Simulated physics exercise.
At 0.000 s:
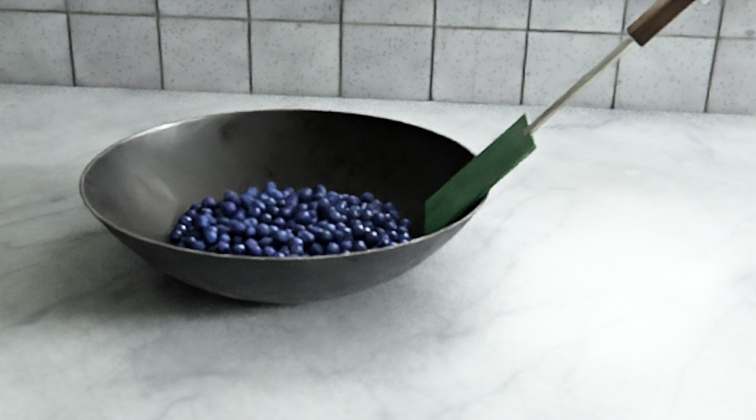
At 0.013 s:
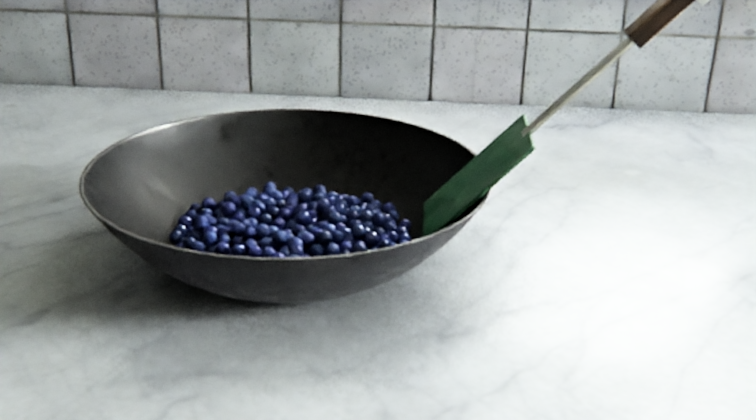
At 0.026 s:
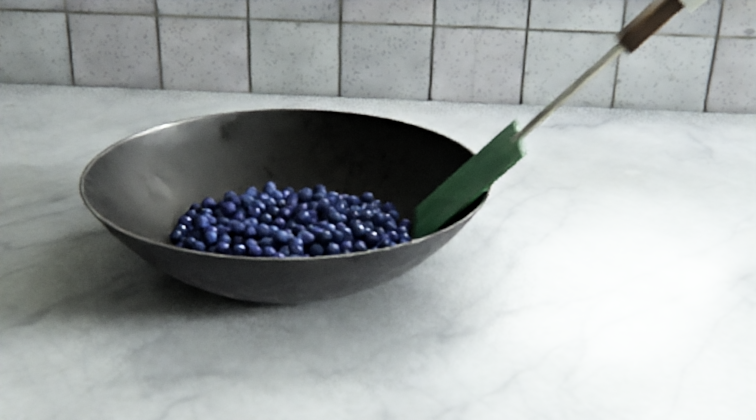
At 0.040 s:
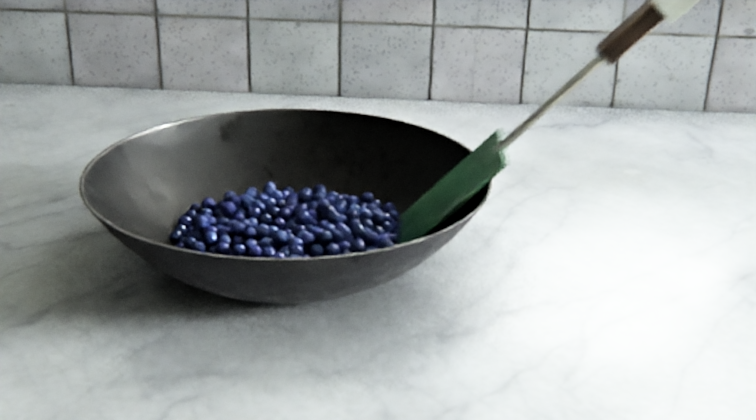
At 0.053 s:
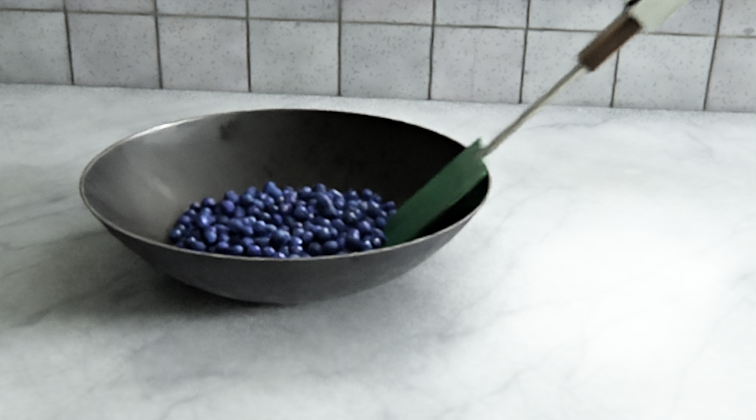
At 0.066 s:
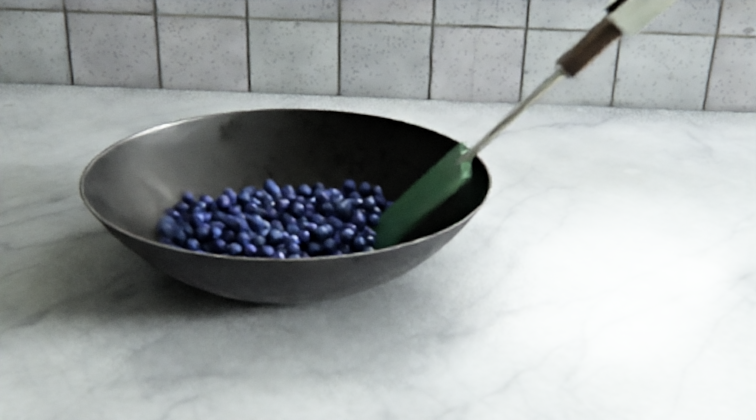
A dark wok of shiny blue beads sat on a marble counter while a green paddle, at first nearly still at its right side, slid down and left into the beads, nudging them slightly leftward.
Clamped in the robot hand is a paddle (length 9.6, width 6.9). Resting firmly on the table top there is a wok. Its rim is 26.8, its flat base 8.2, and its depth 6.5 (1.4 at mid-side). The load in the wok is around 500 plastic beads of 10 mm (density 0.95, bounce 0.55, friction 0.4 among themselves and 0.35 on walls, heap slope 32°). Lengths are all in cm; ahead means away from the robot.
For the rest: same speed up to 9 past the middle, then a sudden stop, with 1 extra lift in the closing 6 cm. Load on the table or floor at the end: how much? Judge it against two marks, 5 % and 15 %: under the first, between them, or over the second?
Over the second, so above 15 %.
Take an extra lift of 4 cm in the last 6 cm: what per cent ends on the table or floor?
Some 20 in a hundred.
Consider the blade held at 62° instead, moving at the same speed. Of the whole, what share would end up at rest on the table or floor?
That gives about 25 in a hundred.
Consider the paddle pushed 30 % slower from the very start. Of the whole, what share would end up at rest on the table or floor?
Then roughly 10 percent.
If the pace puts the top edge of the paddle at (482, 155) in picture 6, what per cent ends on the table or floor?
Some 15 percent.
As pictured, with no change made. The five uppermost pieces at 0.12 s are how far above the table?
About 6 cm.
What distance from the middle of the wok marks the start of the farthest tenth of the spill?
Seen from above, roughly 40 cm.
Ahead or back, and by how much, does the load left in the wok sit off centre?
Some 3.5 cm ahead.
By 0.12 s, sloping 47°, highest piece 6 above the table; 502 in the wok.
By 0.17 s, sloping 47°, highest piece 8 above the table; 502 in the wok.
By 0.40 s, sloping 47°, highest piece 9 above the table; 358 in the wok, 82 on the table or floor, 62 on the blade or in flight.
By 1.45 s, sloping 47°, highest piece 6 above the table; 358 in the wok, 144 on the table or floor.
Final count, 358 in the wok, 144 on the table or floor. That is 29 % on the table or floor.
